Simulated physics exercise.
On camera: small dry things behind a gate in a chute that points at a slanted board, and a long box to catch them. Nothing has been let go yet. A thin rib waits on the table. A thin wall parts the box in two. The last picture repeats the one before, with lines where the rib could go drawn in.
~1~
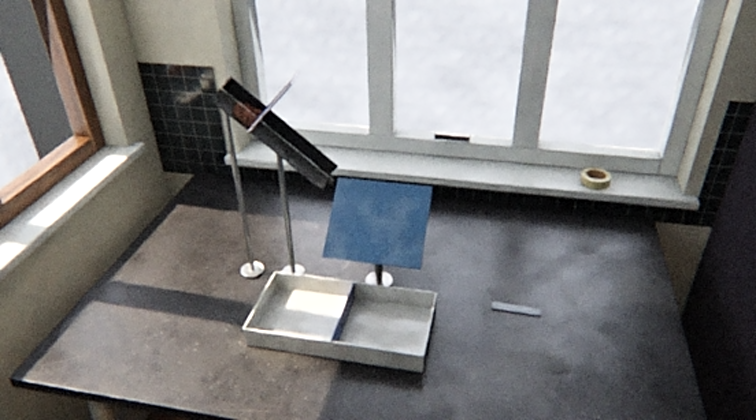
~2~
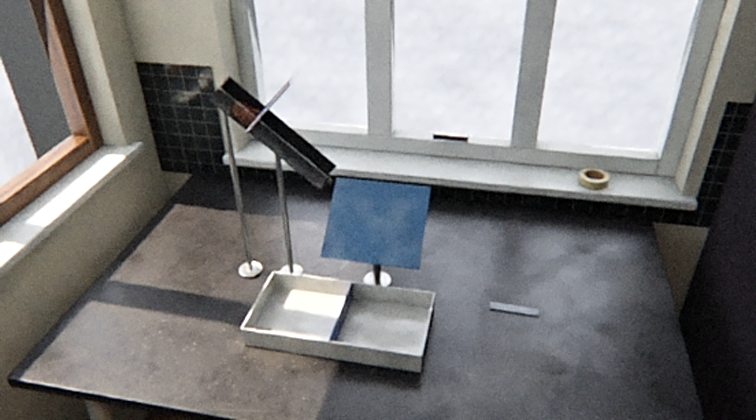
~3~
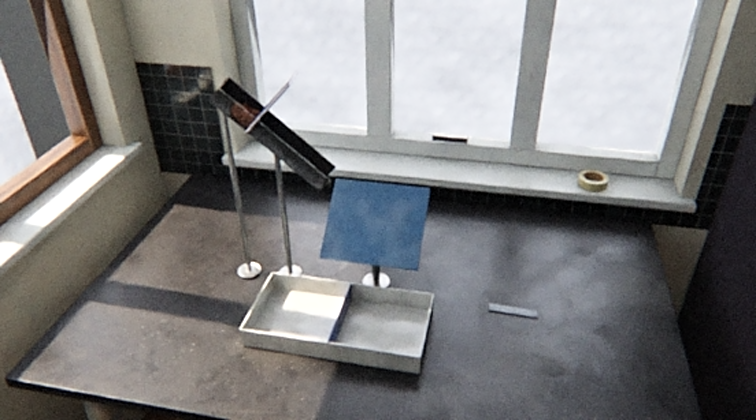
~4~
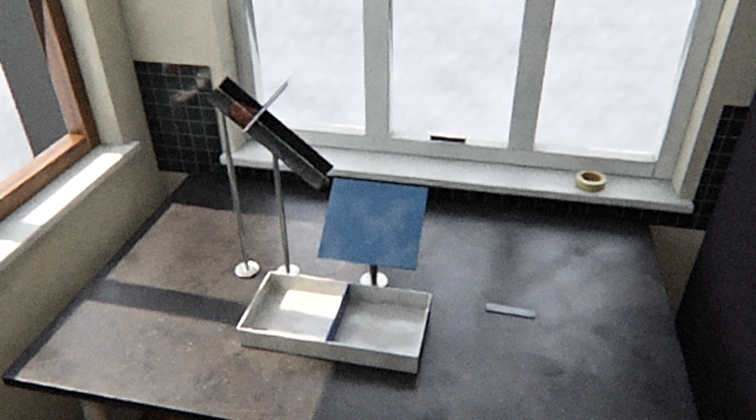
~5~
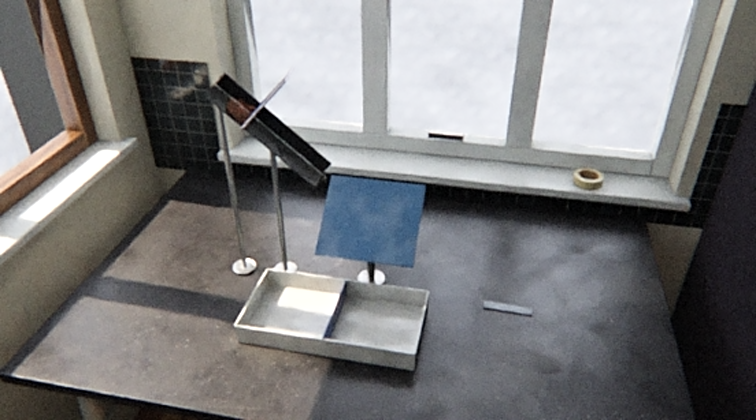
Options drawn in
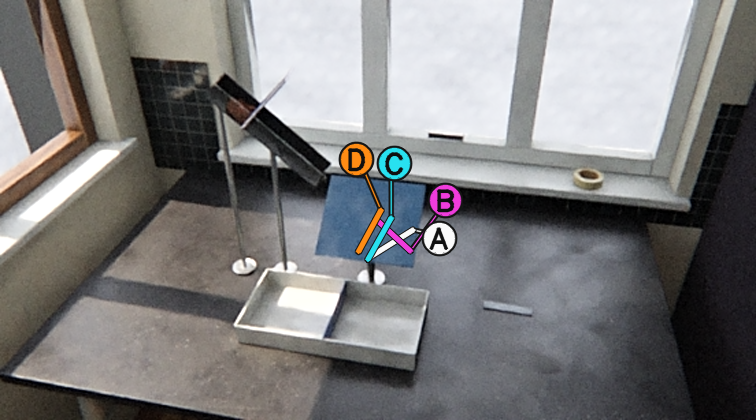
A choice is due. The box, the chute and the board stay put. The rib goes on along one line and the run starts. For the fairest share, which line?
It is D.
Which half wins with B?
The right half.
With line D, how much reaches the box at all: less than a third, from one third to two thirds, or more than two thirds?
It is more than two thirds.
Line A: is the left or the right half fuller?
The right half.
On the marked copy, line A from (412, 230) to (371, 256); line B from (376, 219) to (410, 250); line C from (391, 217) to (367, 259); line D from (381, 210) to (358, 251).
With A, of what is caught, just a few in the left half, almost all in the right.
With B, of what is caught, just a few in the left half, almost all in the right.
With C, of what is caught, about a tenth in the left half, almost all in the right.
With D, of what is caught, roughly half in the left half, roughly half in the right.
